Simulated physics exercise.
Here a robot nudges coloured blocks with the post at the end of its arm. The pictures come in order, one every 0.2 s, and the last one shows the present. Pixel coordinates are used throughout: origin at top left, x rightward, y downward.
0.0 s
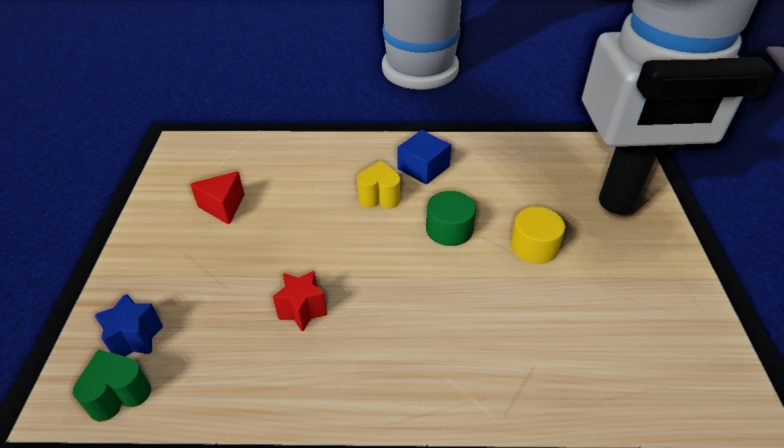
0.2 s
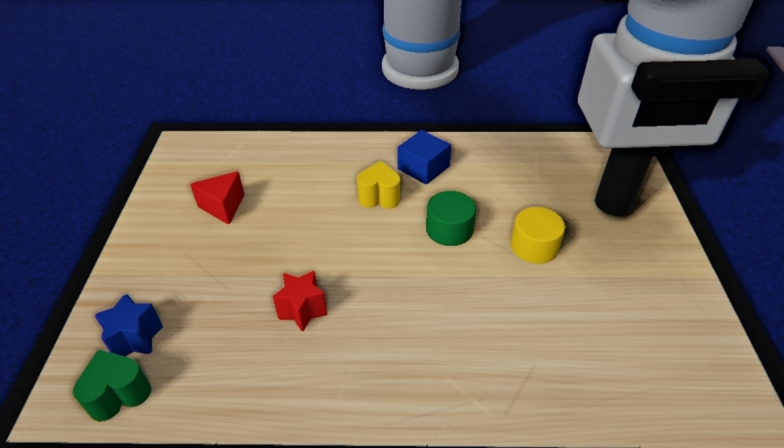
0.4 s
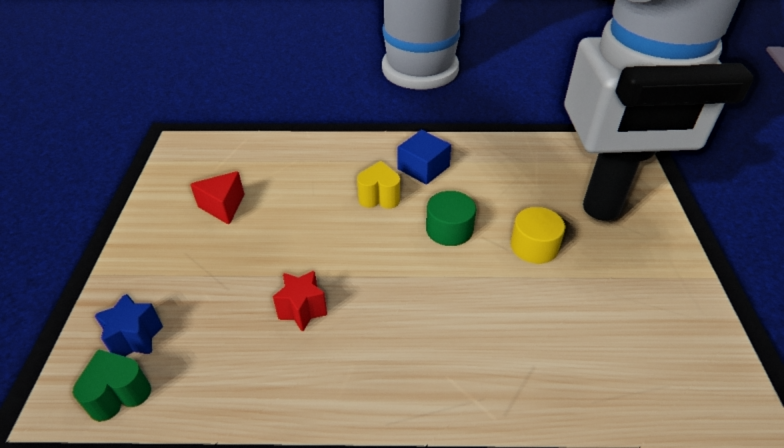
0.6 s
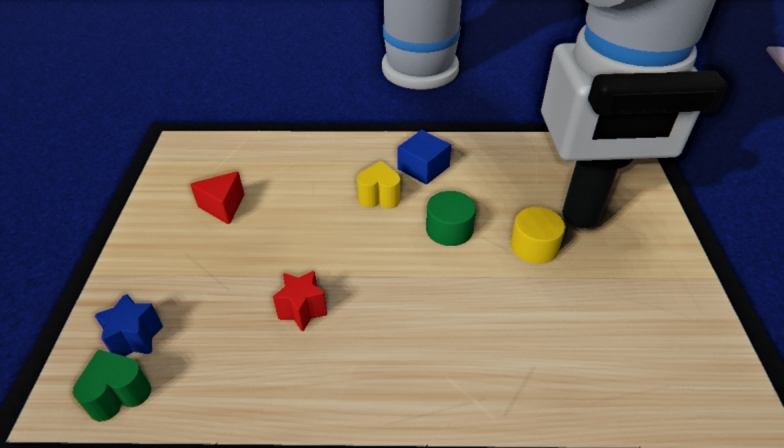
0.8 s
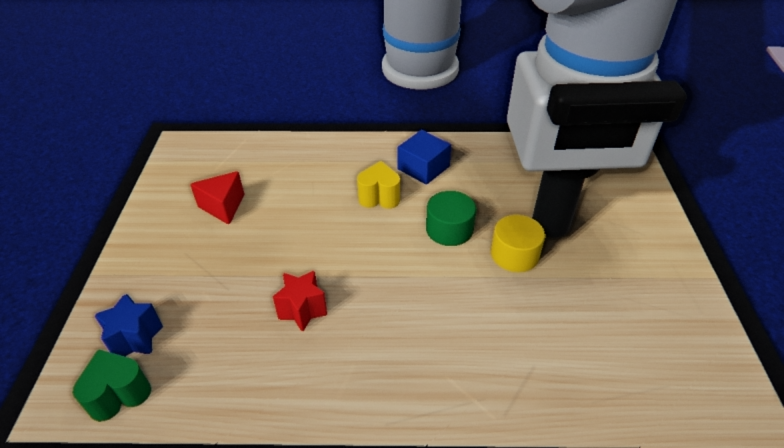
A robot arm with a black post stands at the right of a pale wooden board edged in black on a blue floor, seen from above by a still camera. Red, yellow, blue and green blocks lie scattered across it, with a blue star and green heart at lower left. The post moves slowly left, then pushes the yellow cylinder slightly left toward the green one.
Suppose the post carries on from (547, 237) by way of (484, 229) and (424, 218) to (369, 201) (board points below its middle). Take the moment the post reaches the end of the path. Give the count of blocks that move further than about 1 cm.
The push moves three or more blocks more than 1 cm.
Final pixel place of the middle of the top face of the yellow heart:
That would be at about pixel (344, 159).
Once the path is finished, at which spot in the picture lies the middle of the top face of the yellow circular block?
About (491, 238).
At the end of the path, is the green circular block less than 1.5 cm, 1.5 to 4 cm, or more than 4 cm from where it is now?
Its final spot will lie more than 4 cm from the current one.
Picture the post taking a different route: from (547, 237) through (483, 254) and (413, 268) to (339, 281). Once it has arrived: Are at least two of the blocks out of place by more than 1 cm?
No
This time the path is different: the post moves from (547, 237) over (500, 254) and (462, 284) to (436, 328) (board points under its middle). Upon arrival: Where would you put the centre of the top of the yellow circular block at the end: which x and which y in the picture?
By then it is at (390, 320).
On the path given first. One third of the way, post at (485, 218); green circular block at (443, 205); yellow circular block at (491, 238).
Two thirds of the way, post at (424, 207); green circular block at (383, 203); yellow circular block at (491, 238).
At the end, post at (369, 190); yellow heart at (344, 159), turned 25° clockwise; blue square unmoved; green circular block at (352, 205); yellow circular block at (491, 238).
